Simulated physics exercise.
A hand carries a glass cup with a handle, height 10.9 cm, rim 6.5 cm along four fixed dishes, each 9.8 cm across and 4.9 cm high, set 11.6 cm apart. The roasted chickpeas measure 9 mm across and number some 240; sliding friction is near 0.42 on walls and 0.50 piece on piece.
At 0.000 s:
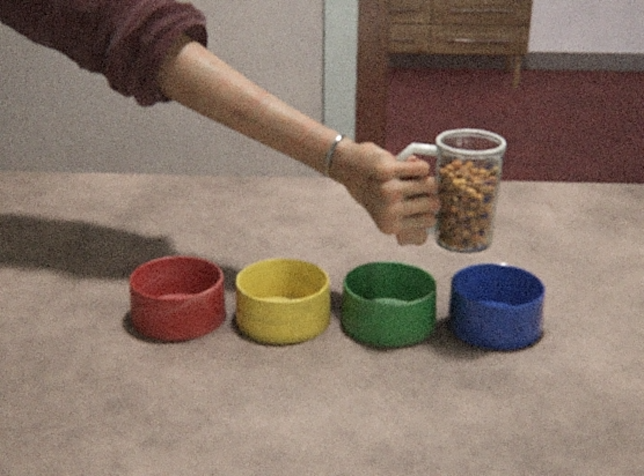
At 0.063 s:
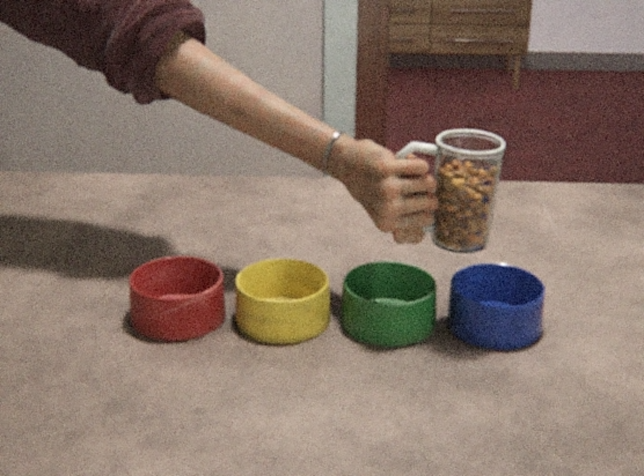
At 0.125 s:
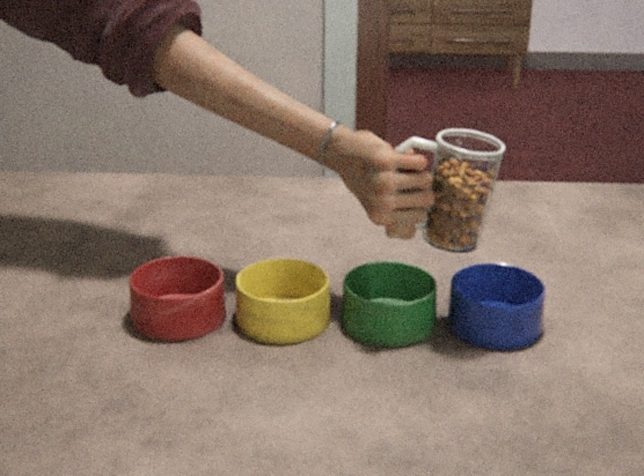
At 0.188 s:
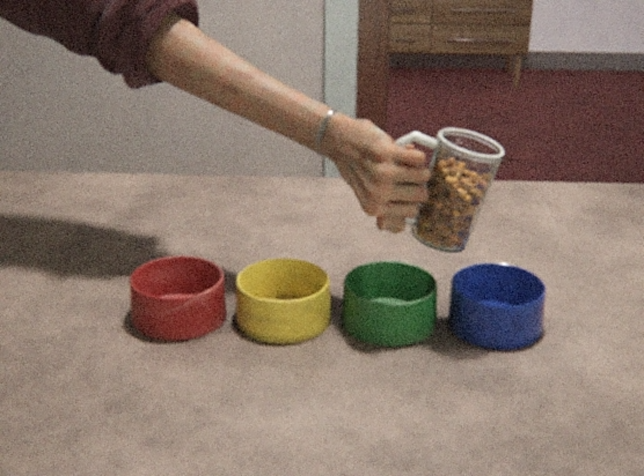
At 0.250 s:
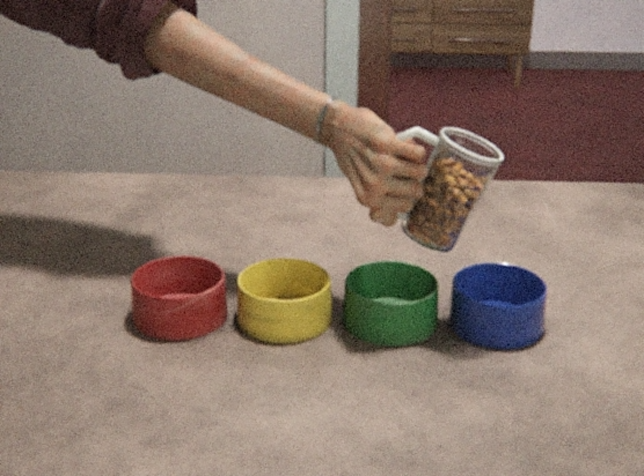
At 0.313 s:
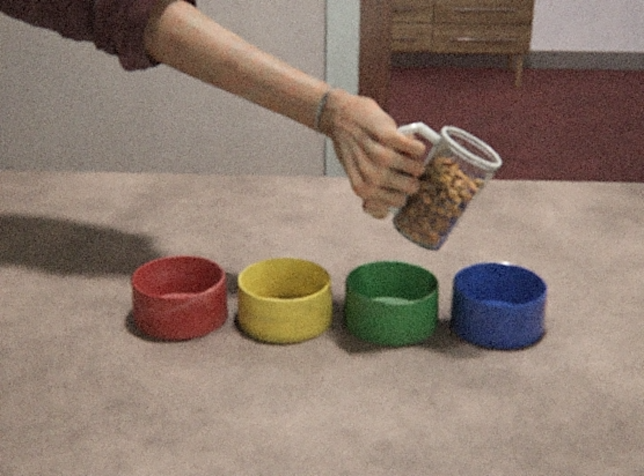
A hand holding a clear, handled cup of small brown pieces keeps it upright above a row of red, yellow, green and blue bowls on a table. The hand then steadily tilts the cup to the right, its base swinging left while the pieces stay inside.
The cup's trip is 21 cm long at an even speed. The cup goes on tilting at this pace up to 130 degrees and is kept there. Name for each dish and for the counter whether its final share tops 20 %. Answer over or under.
Red under, blue under, green over, yellow under, counter under.
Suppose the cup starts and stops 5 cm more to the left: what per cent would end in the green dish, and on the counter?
Then: Green 60; counter 40.
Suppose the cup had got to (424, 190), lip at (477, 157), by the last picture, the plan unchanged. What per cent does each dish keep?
Red 0; blue 0; green 10; yellow 60.
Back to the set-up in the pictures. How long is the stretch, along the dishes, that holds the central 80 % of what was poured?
Some 6 cm.
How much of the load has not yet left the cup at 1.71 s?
Roughly 0 per cent.
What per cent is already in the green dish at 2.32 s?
Near 100 per cent so far.
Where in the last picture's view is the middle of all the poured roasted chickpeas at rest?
At about (394, 302).
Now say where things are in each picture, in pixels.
Cup at (467, 192), tilt 0 degrees, lip at (504, 143), moved 0.0 cm; middle of the pieces at (468, 203); blue dish at (498, 285); green dish at (390, 282); yellow dish at (283, 280); red dish at (176, 277), in the first frame.
Cup at (465, 192), tilt 2 degrees, lip at (503, 144), moved 0.2 cm; middle of the pieces at (466, 203), in the second frame.
Cup at (460, 192), tilt 7 degrees, lip at (503, 147), moved 0.7 cm; middle of the pieces at (460, 203), in the third frame.
Cup at (455, 192), tilt 14 degrees, lip at (502, 151), moved 1.3 cm; middle of the pieces at (453, 202), in the fourth frame.
Cup at (449, 191), tilt 21 degrees, lip at (501, 156), moved 2.0 cm; middle of the pieces at (447, 202), in the fifth frame.
Cup at (444, 191), tilt 28 degrees, lip at (499, 161), moved 2.6 cm; middle of the pieces at (440, 201); blue dish at (500, 284); green dish at (392, 281); yellow dish at (285, 279); red dish at (178, 276). Its pace works out near 110 degrees a second; the hand travels 10 cm a second, in the sixth frame.
After 1.15 s, tilt 119 degrees; cup holds 90 %, green 5 %.
After 1.71 s, tilt 130 degrees; cup holds 0 %, green 100 %.
Then, at 2.32 s, tilt 130 degrees; cup holds 0 %, green 100 %.
By 2.6 s all is still; red 0 %, blue 0 %, green 100 %, yellow 0 %, counter 0 %.
